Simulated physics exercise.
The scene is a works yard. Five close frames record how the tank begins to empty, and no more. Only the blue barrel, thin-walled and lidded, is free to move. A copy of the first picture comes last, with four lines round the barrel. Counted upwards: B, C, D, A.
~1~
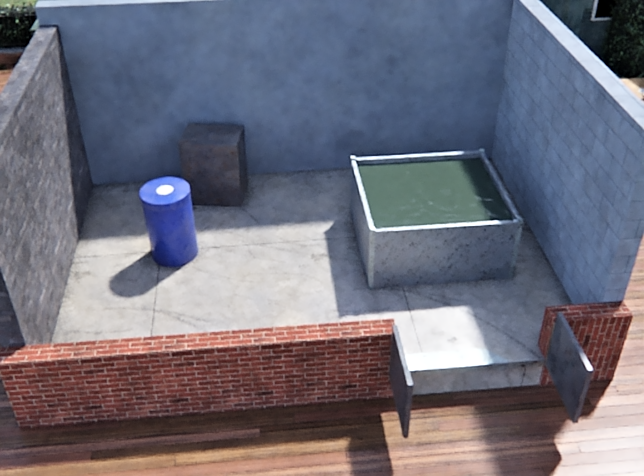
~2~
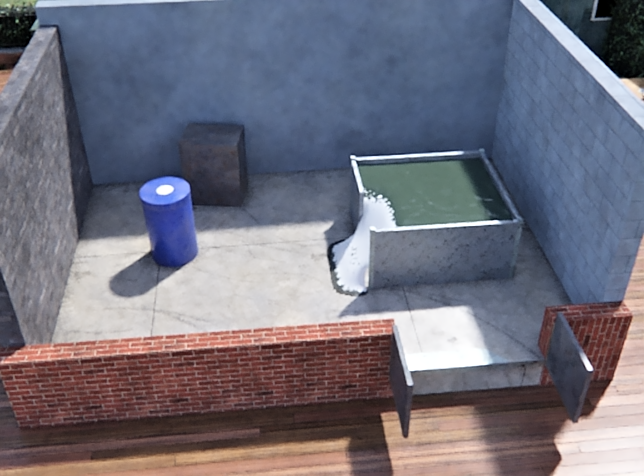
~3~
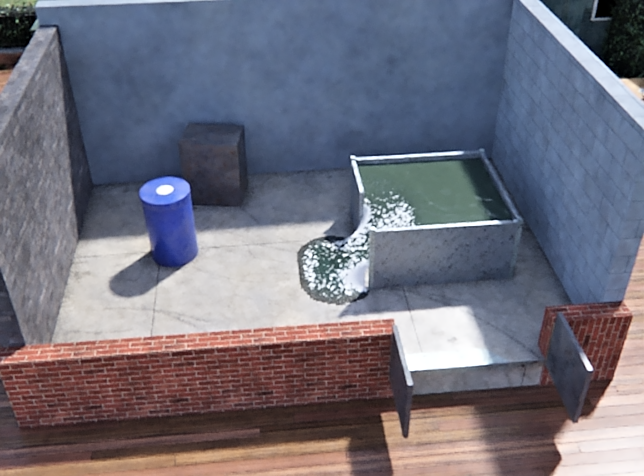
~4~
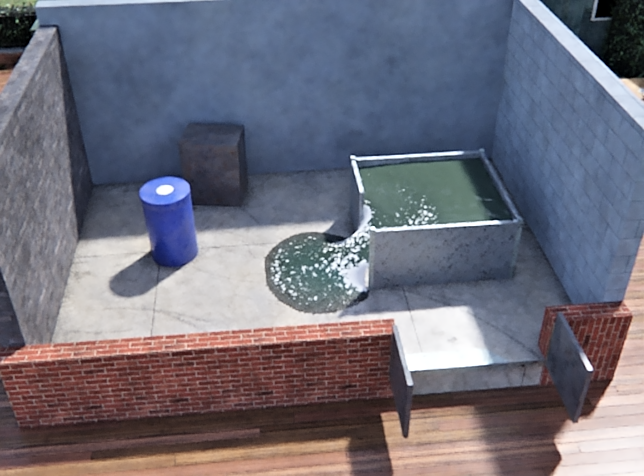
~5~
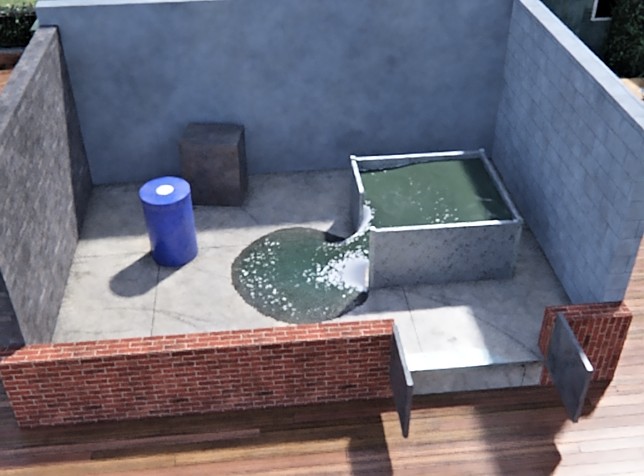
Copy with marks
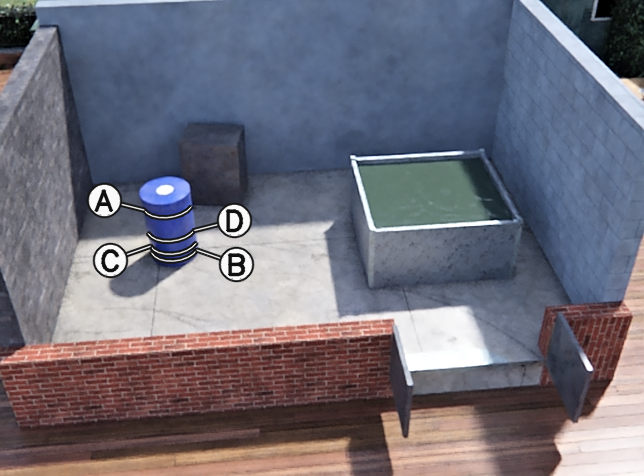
Green water pouring from the left side of a raised tank and spreading across a walled yard, a blue barrel standing still.
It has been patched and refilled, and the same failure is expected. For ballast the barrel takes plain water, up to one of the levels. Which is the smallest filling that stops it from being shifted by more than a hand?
I would pick line D.
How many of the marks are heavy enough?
Two of them.
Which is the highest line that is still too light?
That would be C.
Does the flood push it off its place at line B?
Yes, that goes wrong.
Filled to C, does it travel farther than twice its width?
No, less.
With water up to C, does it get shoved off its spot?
Yes, that goes wrong.
In white, A at (166, 217); B at (173, 261); C at (172, 254); D at (170, 241); from the bottom up B, C, D, A.
With A, it does not move.
With B, it is pushed about 3 times its own width away.
With C, it is pushed about its own width away.
With D, it does not move.
